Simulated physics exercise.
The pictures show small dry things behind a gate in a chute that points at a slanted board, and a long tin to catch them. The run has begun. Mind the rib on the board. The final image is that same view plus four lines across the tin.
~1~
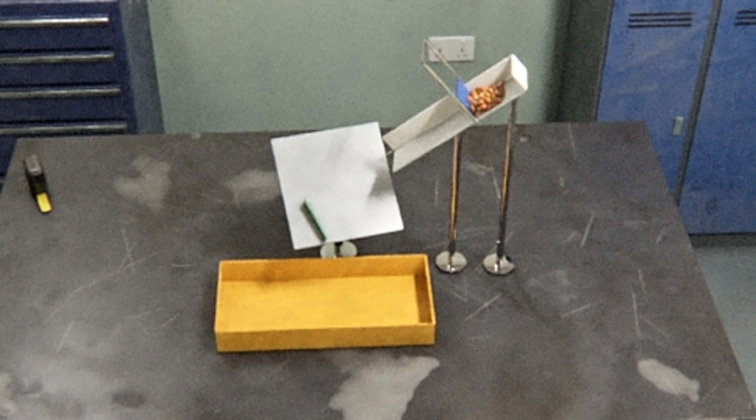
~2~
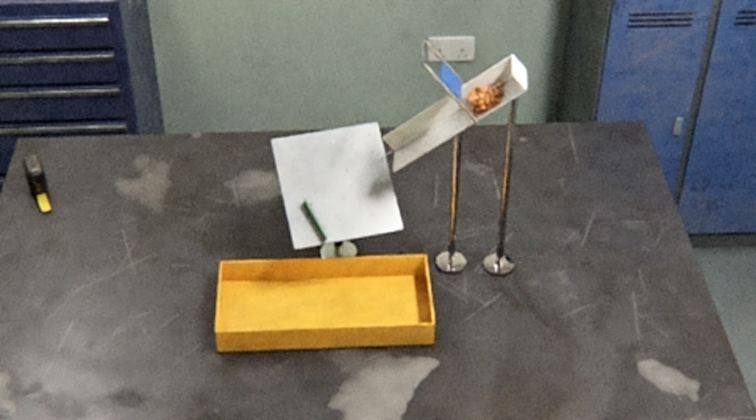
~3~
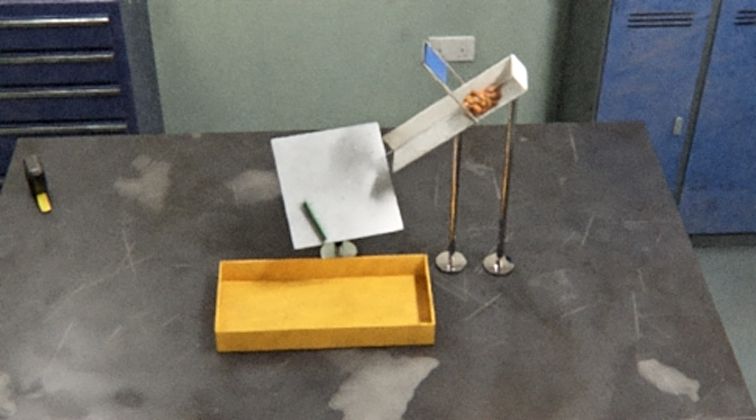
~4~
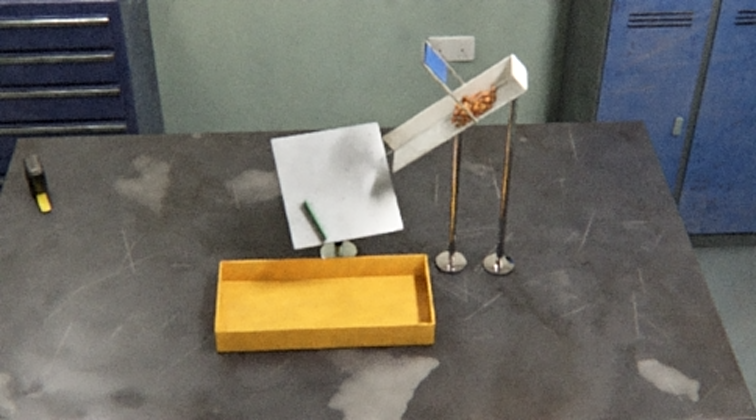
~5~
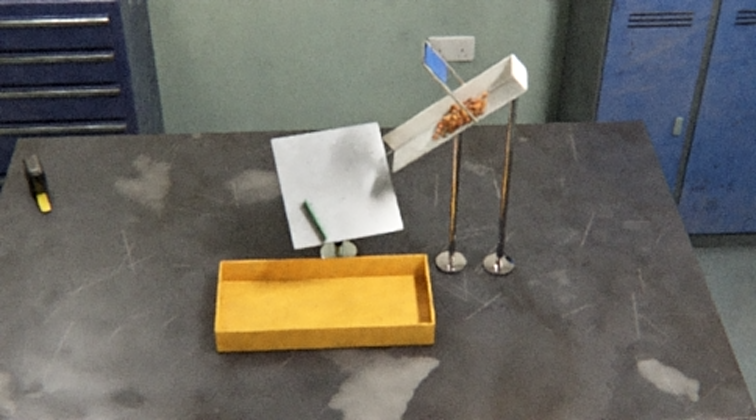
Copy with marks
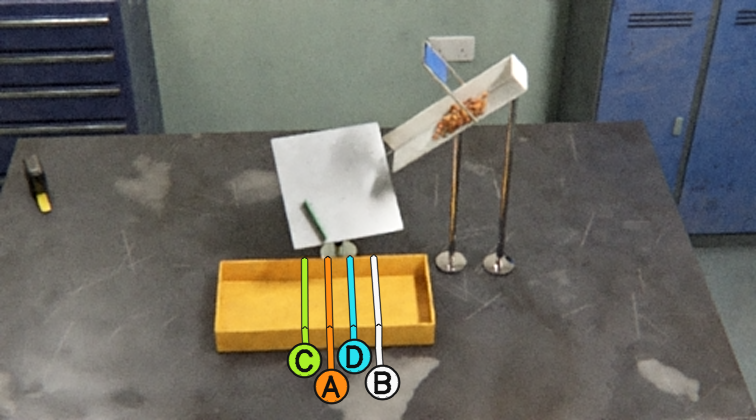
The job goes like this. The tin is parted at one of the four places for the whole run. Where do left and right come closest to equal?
D works best here.
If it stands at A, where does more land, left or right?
The right side.
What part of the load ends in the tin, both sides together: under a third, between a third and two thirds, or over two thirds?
It is over two thirds.
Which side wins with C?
Right.
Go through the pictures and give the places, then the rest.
Load behind the gate near (484, 98), bits of cat kibble; lip of the chute near (394, 162), sloping fairly steeply, in the first frame.
Middle of the board near (337, 184), tilted fairly steeply; middle of its low edge near (350, 239); of its high edge near (325, 131), in the second frame.
Front corners of the tin near (216, 331) and (434, 324), empty; front of the load near (466, 110), in the third frame.
Middle of the load near (474, 110); its front near (455, 120), close to a quarter of the way to the lip; rib from (305, 200) to (328, 238), in the fourth frame.
Middle of the load near (462, 116); its front near (435, 137), close to half of the way to the lip, in the fifth frame.
On the marked copy, line A crosses the front rim at (329, 327); line B crosses the front rim at (378, 326); line C crosses the front rim at (304, 328); line D crosses the front rim at (353, 326).
With A, of what is caught, only a few on the left of the divider, all but a few on the right.
With B, of what is caught, all but a few on the left of the divider, a small share on the right.
With C, of what is caught, none at all on the left of the divider, the whole lot on the right.
With D, of what is caught, close to two thirds on the left of the divider, close to a third on the right.
